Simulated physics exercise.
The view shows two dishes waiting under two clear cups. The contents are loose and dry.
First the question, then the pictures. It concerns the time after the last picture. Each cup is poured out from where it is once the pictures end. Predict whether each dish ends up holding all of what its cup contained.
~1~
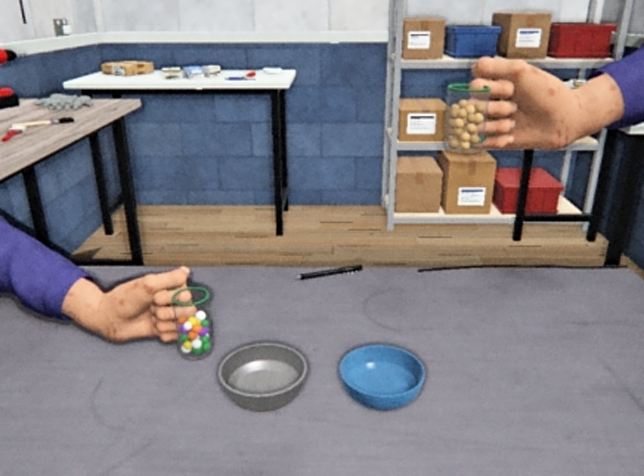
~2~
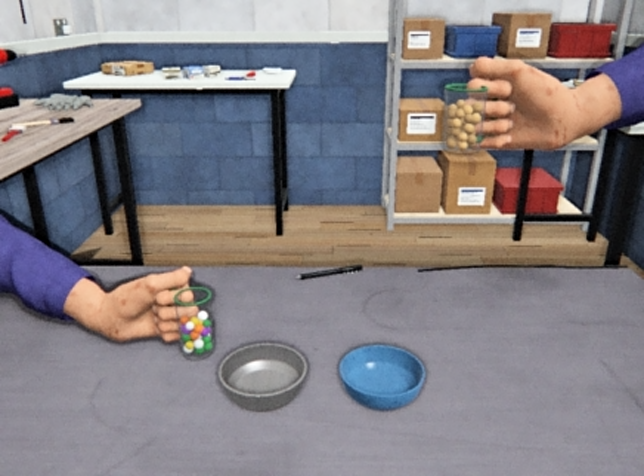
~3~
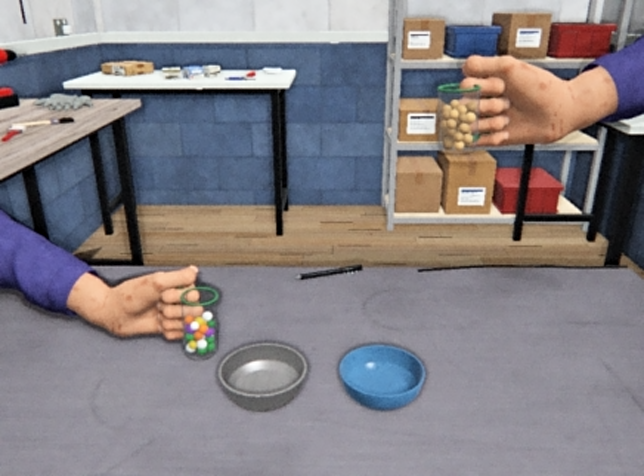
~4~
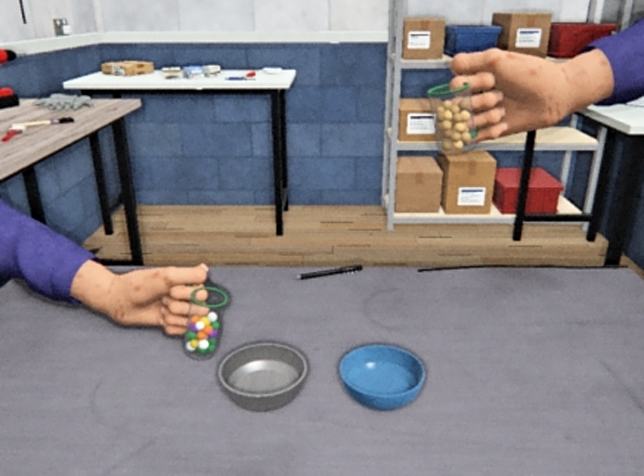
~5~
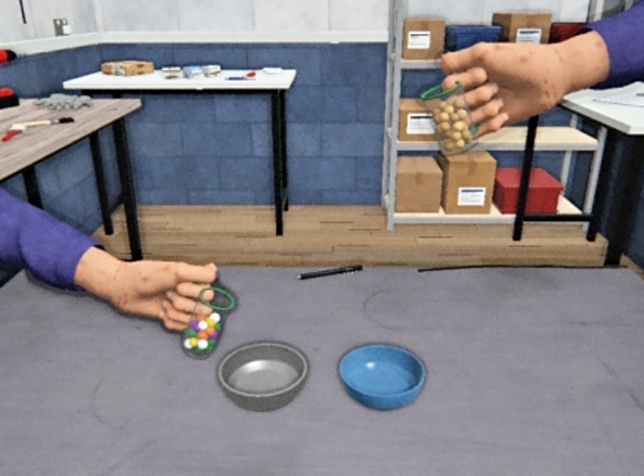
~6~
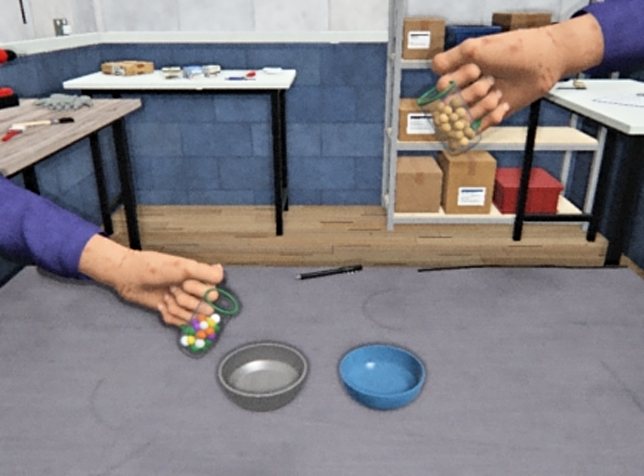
In order: Left dish retains it entirely; right lets bits escape.
Then, 0.46 s later than the last frame, left, every one still in the cup; right, every one still in the cup.
Then, 0.94 s later than the last frame, left, every one still in the cup; right, almost all still in the cup, just a few in the air.
Then, 1.52 s later than the last frame, left, every one in the dish; right, roughly a third in the dish, roughly a quarter outside the dish, roughly half in the air.
When it is over, left, every one in the dish, not one outside the dish; right, roughly a third in the dish, roughly two thirds outside the dish.
